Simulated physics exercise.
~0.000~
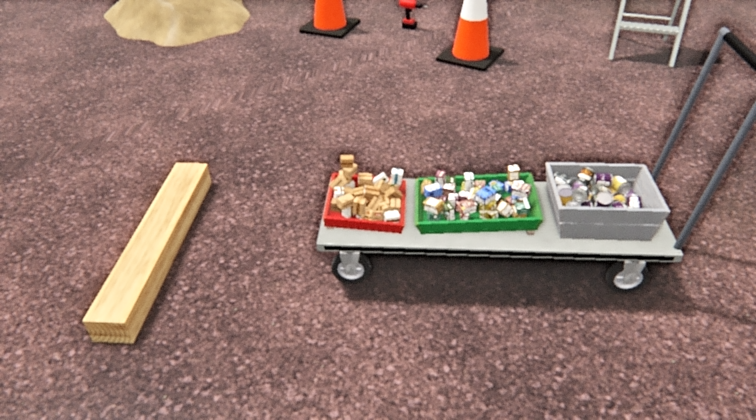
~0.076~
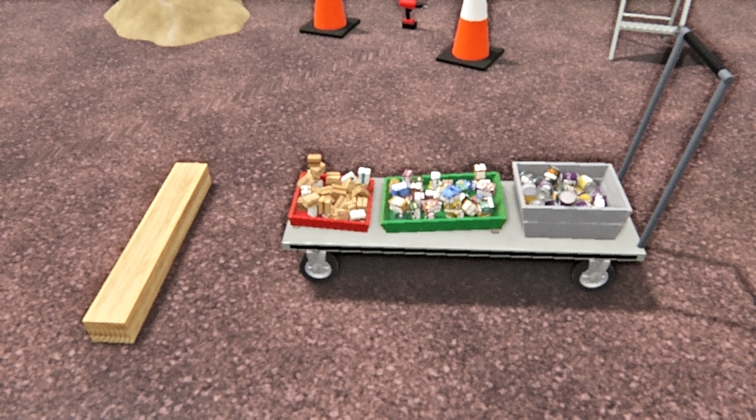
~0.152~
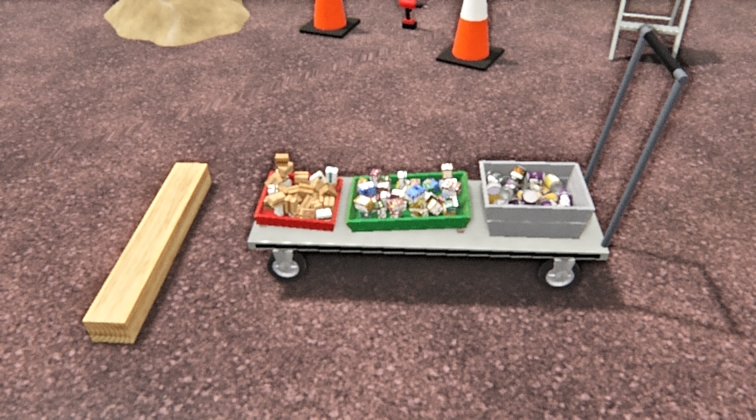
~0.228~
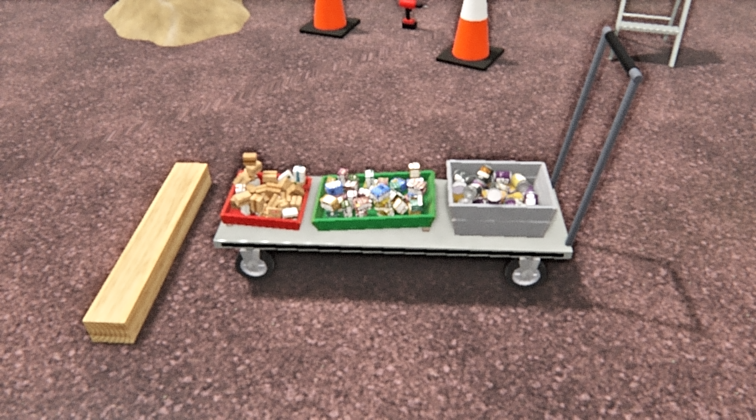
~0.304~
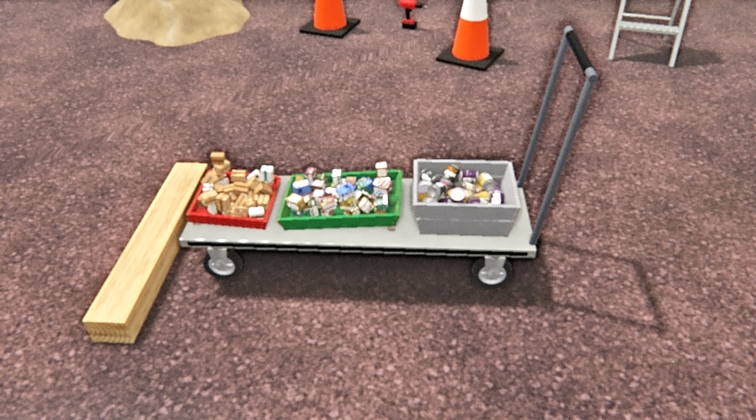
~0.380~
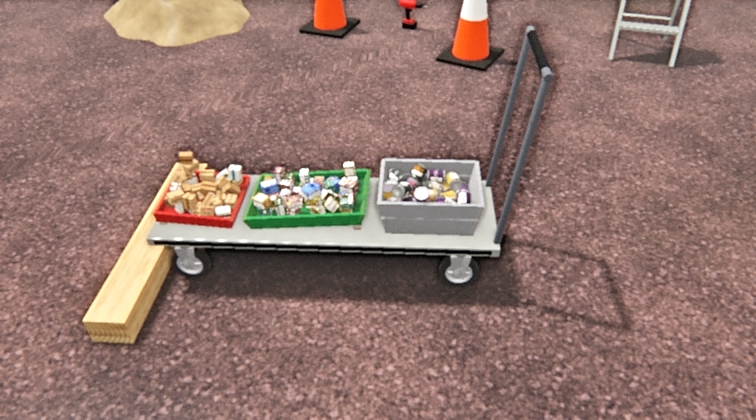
A grey flatbed cart carrying a red box of tan parcels, a green box of small mixed cartons and a grey box of little tins rolls steadily left across rough reddish-brown ground, seen from slightly above by a still camera. A pale wooden beam lies at left, with sand, orange cones and a stepladder behind. The cart closes the gap until its left end overlaps the beam in view, its load riding along.
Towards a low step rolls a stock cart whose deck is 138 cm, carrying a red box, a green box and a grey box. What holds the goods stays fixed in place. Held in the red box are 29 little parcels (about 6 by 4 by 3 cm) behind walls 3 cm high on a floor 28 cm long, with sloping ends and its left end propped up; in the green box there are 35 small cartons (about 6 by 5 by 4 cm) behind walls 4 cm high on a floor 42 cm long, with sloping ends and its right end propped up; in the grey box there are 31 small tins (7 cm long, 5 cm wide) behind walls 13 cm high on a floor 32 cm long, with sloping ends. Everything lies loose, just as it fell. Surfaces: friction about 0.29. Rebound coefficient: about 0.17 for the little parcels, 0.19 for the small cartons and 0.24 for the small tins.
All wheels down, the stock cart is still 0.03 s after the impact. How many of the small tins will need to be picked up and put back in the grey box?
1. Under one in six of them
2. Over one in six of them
Option 1: Under one in six of them.
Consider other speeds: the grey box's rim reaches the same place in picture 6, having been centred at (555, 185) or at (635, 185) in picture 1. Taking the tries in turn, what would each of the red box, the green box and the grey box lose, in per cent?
For the red box it's 20 % and then 30 %, for the green box 10 % and then 30 %, and for the grey box 0 % and then 0 %.
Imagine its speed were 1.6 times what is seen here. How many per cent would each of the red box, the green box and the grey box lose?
In that case the red box sheds 40 per cent, the green box 60 per cent and the grey box 10 per cent.
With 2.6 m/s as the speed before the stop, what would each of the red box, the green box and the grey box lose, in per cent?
Red box 40 %, green box 50 %, grey box 0 %.
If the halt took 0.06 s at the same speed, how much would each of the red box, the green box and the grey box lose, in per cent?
Then red box 30, green box 20, grey box 0 per cent.
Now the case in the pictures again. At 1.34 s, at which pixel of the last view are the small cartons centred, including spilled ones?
Close to (268, 199).
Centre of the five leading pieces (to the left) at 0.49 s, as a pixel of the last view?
Centre: Approx. (145, 171) px.
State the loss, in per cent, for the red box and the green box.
Load lost - red box: 30 %; green box: 15 %.
After 0.39 s, contact.
After 0.49 s, red box 24 in, 5 out, green box 34 in, 1 out and grey box 31 in, 0 out.
After 0.61 s, red box 22 in, 7 out, green box 30 in, 5 out and grey box 30 in, 1 out.
After 0.84 s, red box 21 in, 8 out, green box 29 in, 6 out and grey box 29 in, 2 out.
When it is over (at 1.34 s), red box 21 in, 8 out, green box 29 in, 6 out and grey box 29 in, 2 out. Asked share, 2 of 31, 6 per cent.
